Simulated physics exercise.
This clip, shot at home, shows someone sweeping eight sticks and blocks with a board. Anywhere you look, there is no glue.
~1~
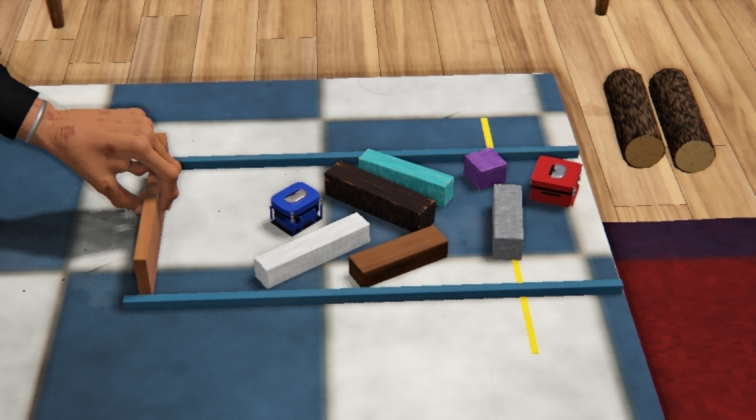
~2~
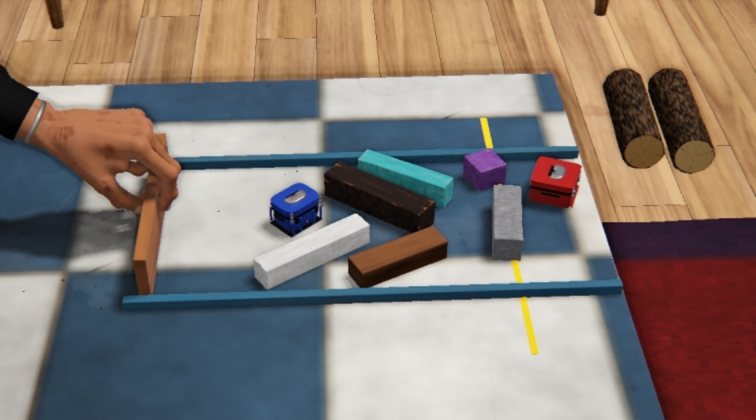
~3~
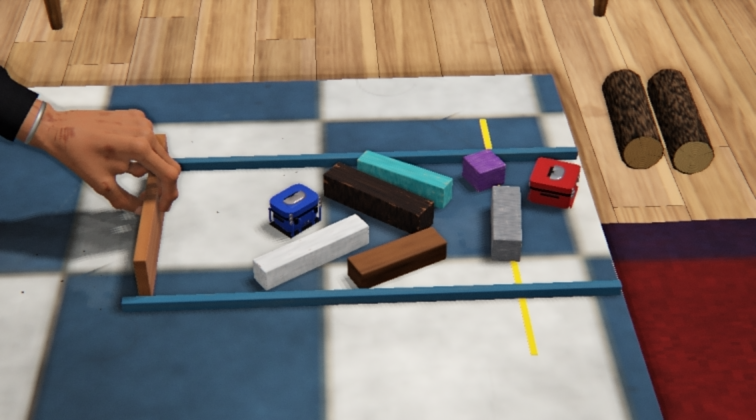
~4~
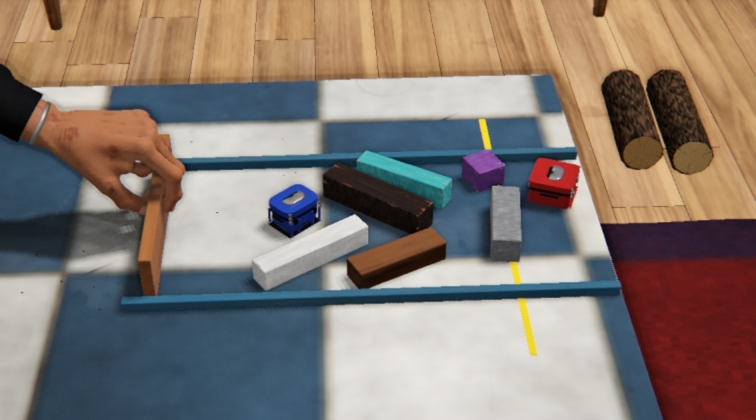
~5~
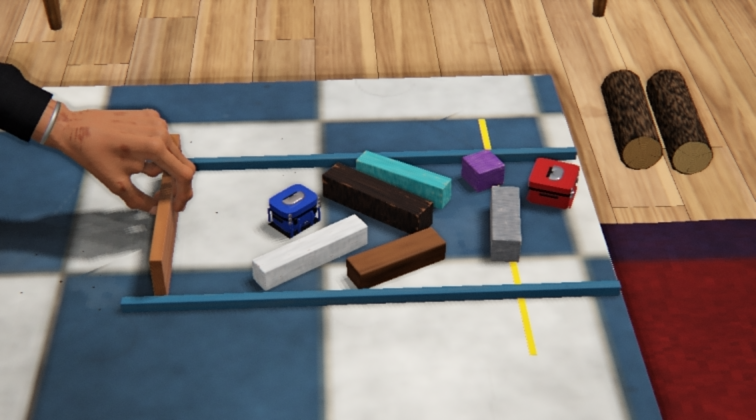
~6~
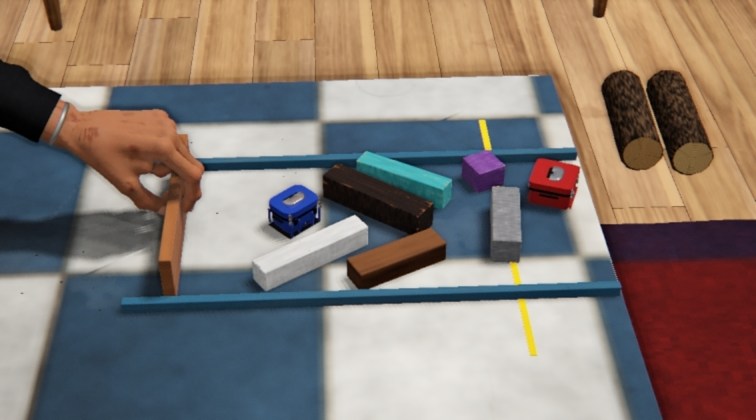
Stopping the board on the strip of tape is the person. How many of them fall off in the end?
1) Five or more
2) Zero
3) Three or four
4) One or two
Option 4: One or two.
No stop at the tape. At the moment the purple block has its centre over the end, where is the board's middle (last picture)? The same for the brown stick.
The middle is at (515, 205) when it's the purple block, and at (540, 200) when it's the brown stick.
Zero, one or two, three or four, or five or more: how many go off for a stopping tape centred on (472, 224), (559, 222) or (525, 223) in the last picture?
Place one: No fall at all; place two: Five or over; place three: Three to four.
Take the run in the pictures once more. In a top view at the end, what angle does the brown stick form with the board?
It sits some 25° out of line.
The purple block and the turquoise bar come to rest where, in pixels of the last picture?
First object: (570, 164); second object: (545, 172).
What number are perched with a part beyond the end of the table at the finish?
Number: 3.
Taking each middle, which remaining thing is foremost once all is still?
The purple block.
Soon after, none off yet; red case at rest near (554, 185); grey bar at rest near (505, 224); purple block at rest near (483, 171).
Then, none off yet; red case at rest near (554, 185); grey bar moved a little near (522, 225); purple block moving near (489, 169).
At rest, the number that fall off is one or two; fallen, grey bar and red case.
